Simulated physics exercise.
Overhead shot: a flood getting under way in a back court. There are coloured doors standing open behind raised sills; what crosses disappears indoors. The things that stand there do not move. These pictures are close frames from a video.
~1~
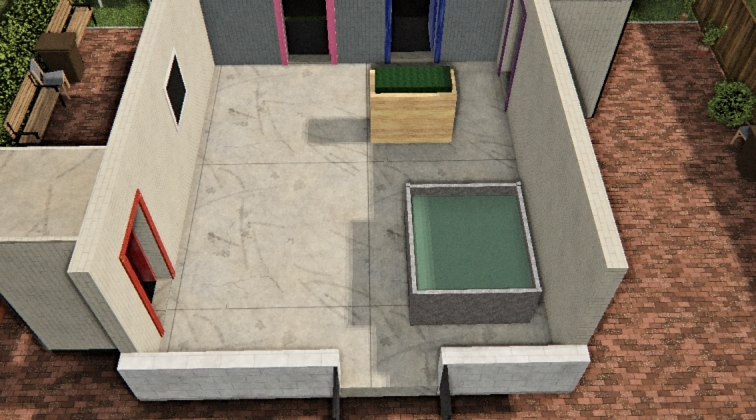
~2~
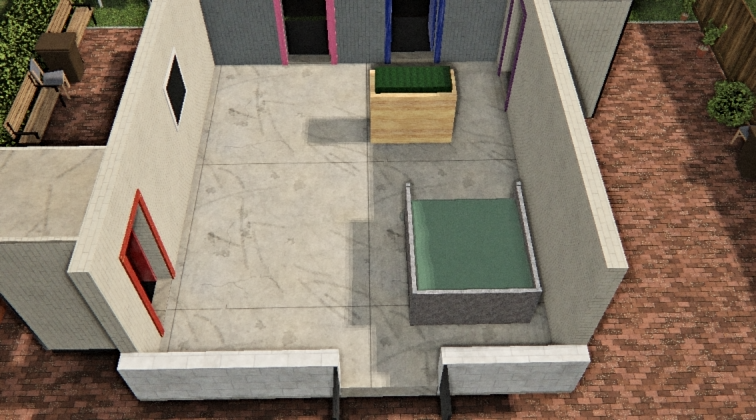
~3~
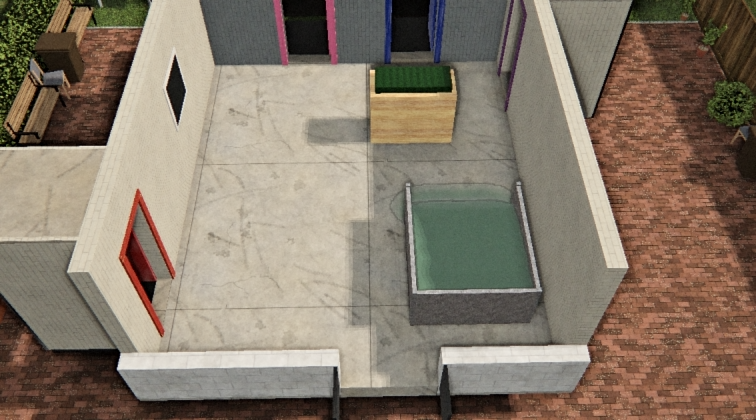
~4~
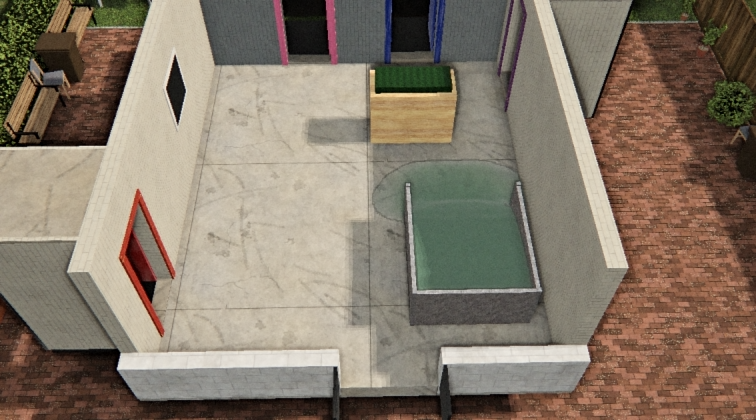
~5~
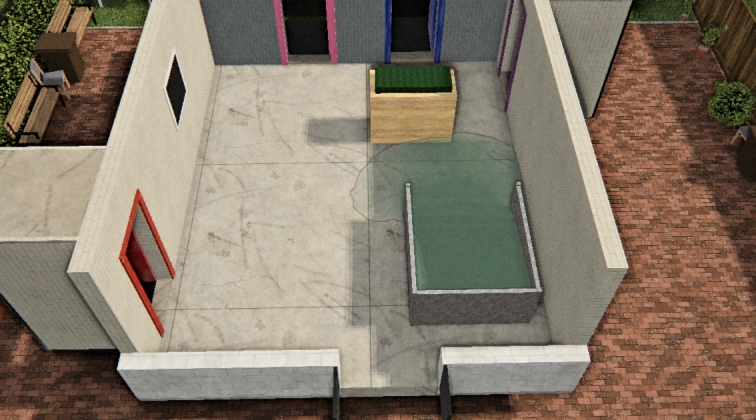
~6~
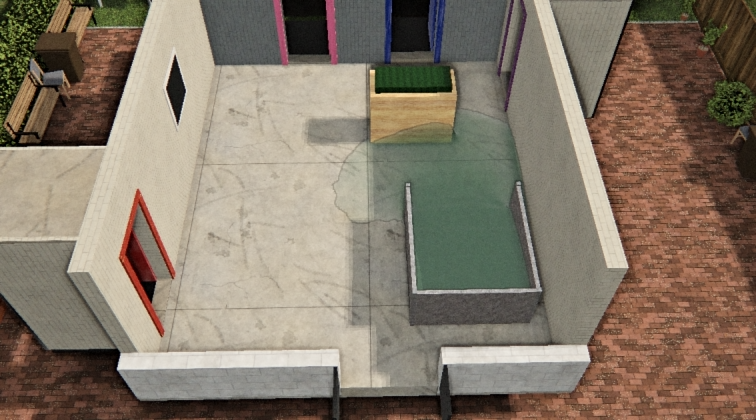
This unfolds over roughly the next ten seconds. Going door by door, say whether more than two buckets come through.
The blue door is overrun past two buckets, the purple door is overrun past two buckets, the red door is overrun past two buckets, the pink door is overrun past two buckets.
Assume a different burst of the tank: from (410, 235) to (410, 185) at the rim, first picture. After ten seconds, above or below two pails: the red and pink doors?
Red: Over the line; pink: Over the line.
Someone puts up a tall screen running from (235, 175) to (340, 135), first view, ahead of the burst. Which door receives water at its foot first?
That'd be the purple door.
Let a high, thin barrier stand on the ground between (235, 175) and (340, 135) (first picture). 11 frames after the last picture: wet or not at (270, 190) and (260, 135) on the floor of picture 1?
Taking the points in order, the first is inundated and the second is high and dry.
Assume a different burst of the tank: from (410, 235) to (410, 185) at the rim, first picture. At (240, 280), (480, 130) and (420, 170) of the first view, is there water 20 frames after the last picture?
Submerged, unwetted, unwetted.
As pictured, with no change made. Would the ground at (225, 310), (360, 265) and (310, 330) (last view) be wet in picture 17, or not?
Result, as listed: Not wetted / not wetted / not wetted.
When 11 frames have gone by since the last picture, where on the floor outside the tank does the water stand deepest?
About at (485, 67).
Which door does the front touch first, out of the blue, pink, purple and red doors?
I'd say it's the door marked purple.
A moment on, water covers 25 % of the floor; the blue door not reached, the purple door wet at the sill, nothing in, the red door not reached, the pink door not reached.
Next, water covers 45 % of the floor; the blue door wet at the sill, nothing in, the purple door under two buckets in, the red door not reached, the pink door not reached.
Then, water covers 70 % of the floor; the blue door over two buckets in, the purple door over two buckets in, the red door wet at the sill, nothing in, the pink door wet at the sill, nothing in.
Later, water covers 80 % of the floor; the blue door over two buckets in, the purple door over two buckets in, the red door under two buckets in, the pink door under two buckets in.
In the end, water covers 100 % of the floor; the blue door over two buckets in, the purple door over two buckets in, the red door over two buckets in, the pink door over two buckets in.
